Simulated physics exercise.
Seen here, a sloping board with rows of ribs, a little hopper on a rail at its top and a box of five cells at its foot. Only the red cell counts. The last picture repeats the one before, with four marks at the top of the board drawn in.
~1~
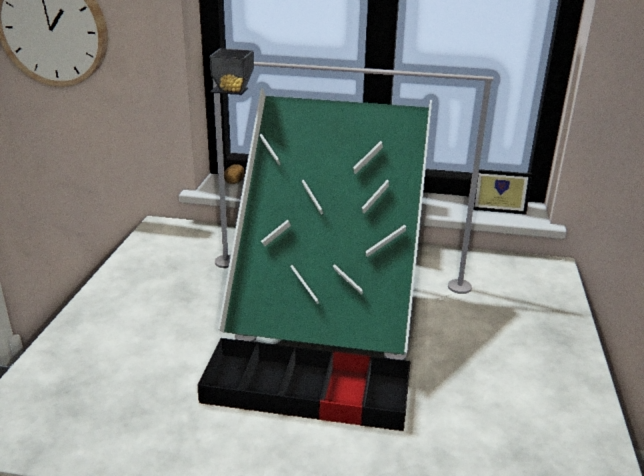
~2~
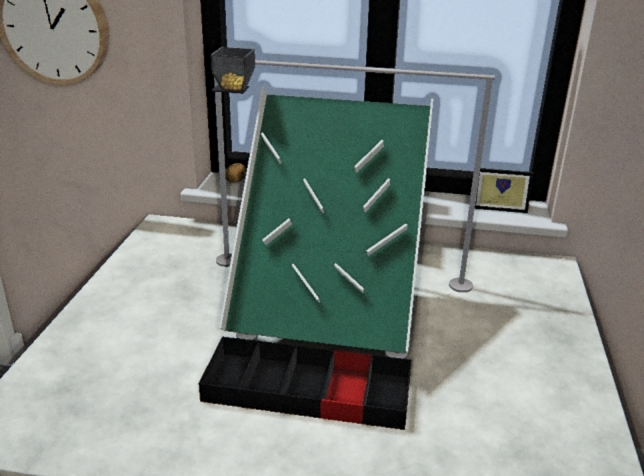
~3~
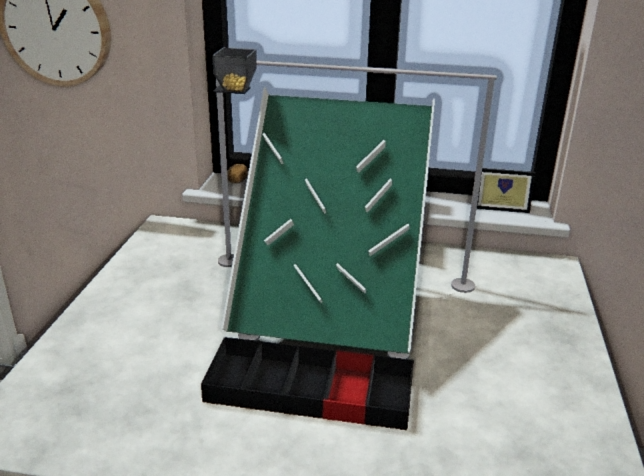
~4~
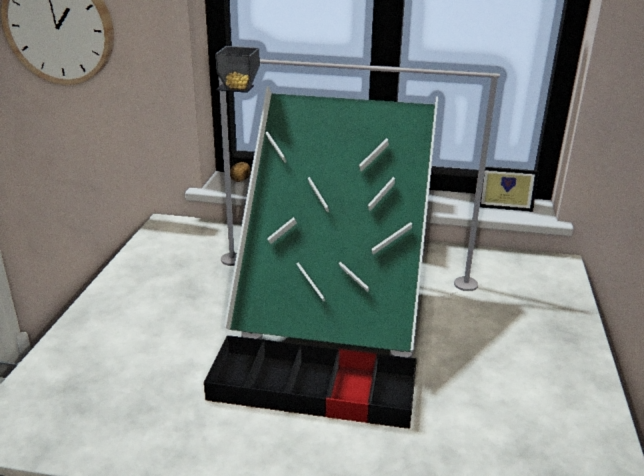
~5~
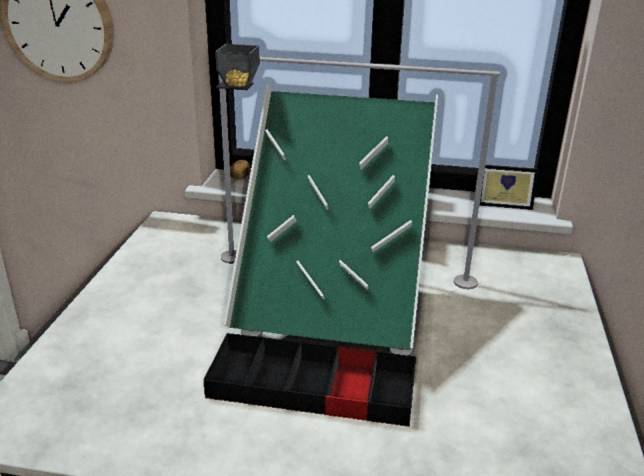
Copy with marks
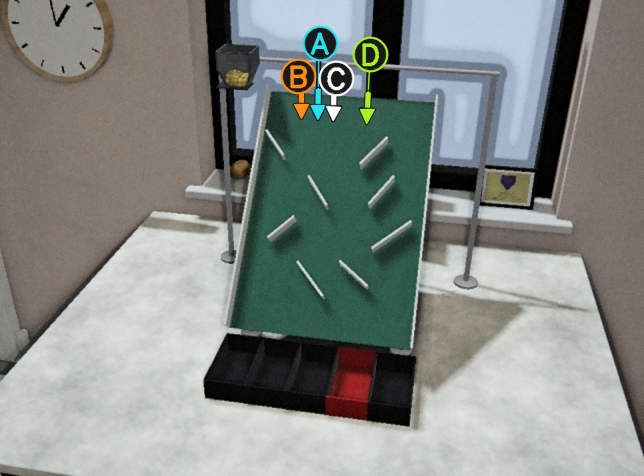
Nothing on the tabletop moves by itself; only the view drifts very slightly, so the whole scene shifts a touch to the right and then a little upward. The small hopper of yellowish pieces stays at the upper left of the sloping green ribbed board, above four black cells and one red.
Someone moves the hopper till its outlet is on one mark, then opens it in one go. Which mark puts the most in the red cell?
Use mark D.
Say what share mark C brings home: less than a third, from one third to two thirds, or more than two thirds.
Less than a third.
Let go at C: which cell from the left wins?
The fifth.
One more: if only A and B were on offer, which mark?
That is mark B.
On the marked copy, mark A meets the board at (317, 114); mark B meets the board at (301, 113); mark C meets the board at (333, 115); mark D meets the board at (366, 118).
With A, about a tenth in the red cell, the larger part in other cells, about a tenth held on the board, just a few outside the box.
With B, roughly a quarter in the red cell, roughly two thirds in other cells, about a tenth held on the board, just a few outside the box.
With C, about a tenth in the red cell, the larger part in other cells, about a tenth held on the board.
With D, roughly a third in the red cell, roughly half in other cells, about a tenth held on the board.
